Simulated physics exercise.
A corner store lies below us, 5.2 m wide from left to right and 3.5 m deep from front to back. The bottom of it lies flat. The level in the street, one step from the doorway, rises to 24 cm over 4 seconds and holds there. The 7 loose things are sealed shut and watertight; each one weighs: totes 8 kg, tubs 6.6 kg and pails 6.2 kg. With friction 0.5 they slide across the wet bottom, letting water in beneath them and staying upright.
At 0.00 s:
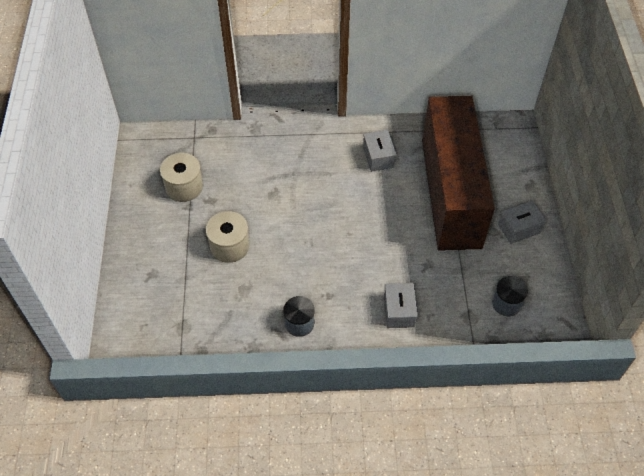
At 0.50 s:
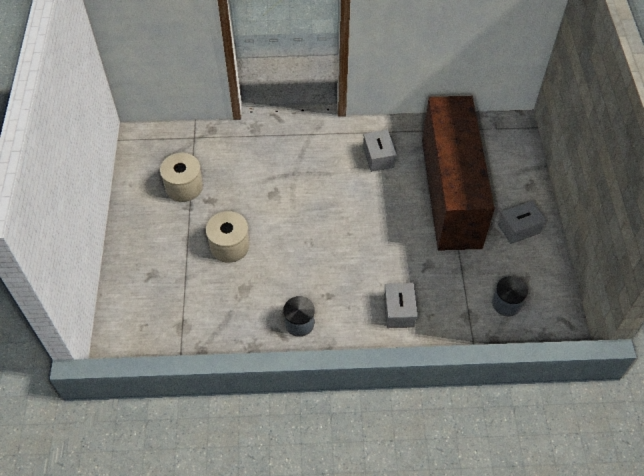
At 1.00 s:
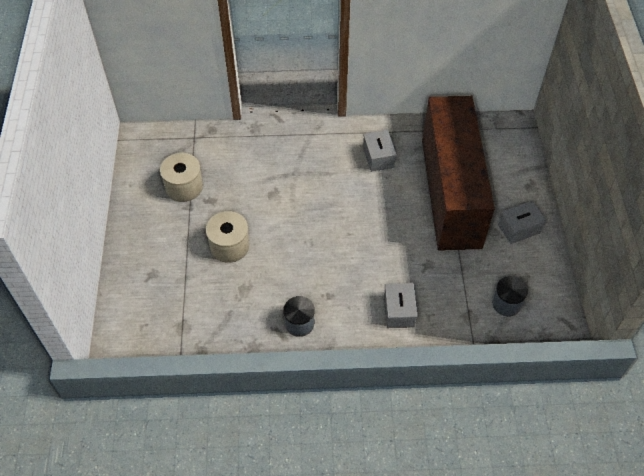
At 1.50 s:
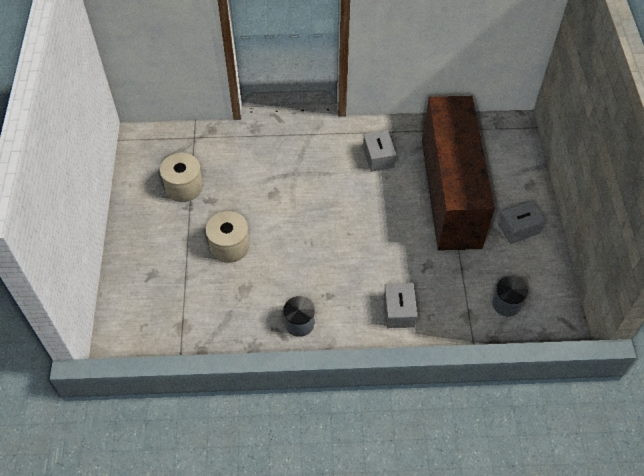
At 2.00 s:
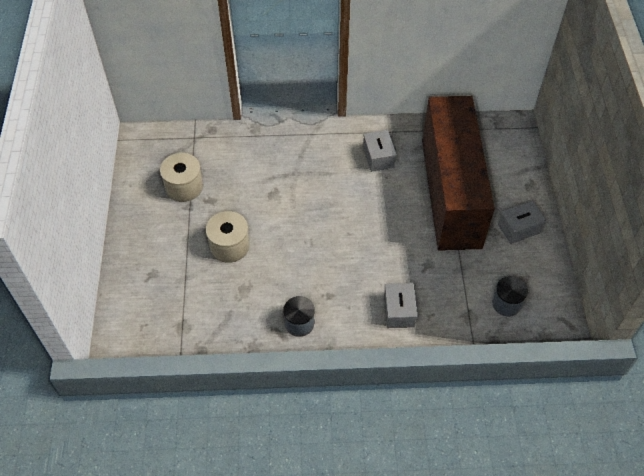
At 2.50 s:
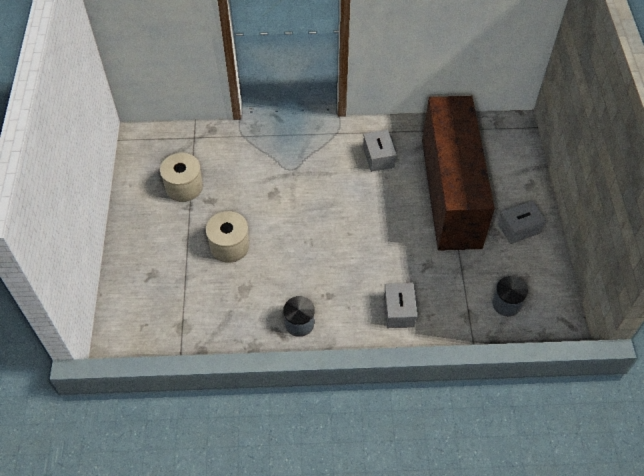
At the start, a walled room with a reddish-brown block, pale tubs, dark pails and gray boxes stands on dry, tan paving. The ground outside turns gray, then blue as water covers it, and a thin, clear sheet slips through the doorway onto the floor, while the objects stay still.
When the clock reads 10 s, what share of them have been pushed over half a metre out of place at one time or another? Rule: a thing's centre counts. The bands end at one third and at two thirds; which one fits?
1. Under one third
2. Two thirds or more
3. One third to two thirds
2.
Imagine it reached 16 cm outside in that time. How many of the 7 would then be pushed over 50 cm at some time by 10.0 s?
Result: 1.
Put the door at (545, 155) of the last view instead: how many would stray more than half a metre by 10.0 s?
Then it comes to 4.
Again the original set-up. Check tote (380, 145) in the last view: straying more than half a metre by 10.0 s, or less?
Result: Stayed within.
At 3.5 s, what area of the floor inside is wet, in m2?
Roughly 3.5 m2 of it is wet.
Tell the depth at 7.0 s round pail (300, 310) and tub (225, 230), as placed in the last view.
Close to 12 and 14 centimetres.
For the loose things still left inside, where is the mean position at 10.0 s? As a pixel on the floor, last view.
It works out to somewhere near (363, 213) on the floor.
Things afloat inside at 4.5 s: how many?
Count: 0.
After 3.5 s 0 of 7 are over 50 cm from their spots; 0 afloat.
After 4.5 s 0 of 7 are over 50 cm from their spots; 0 afloat.
After 7.0 s 2 of 7 are over 50 cm from their spots; 3 afloat.
After 10.0 s 5 of 7 are over 50 cm from their spots, and 5 have been at some point; 4 afloat.
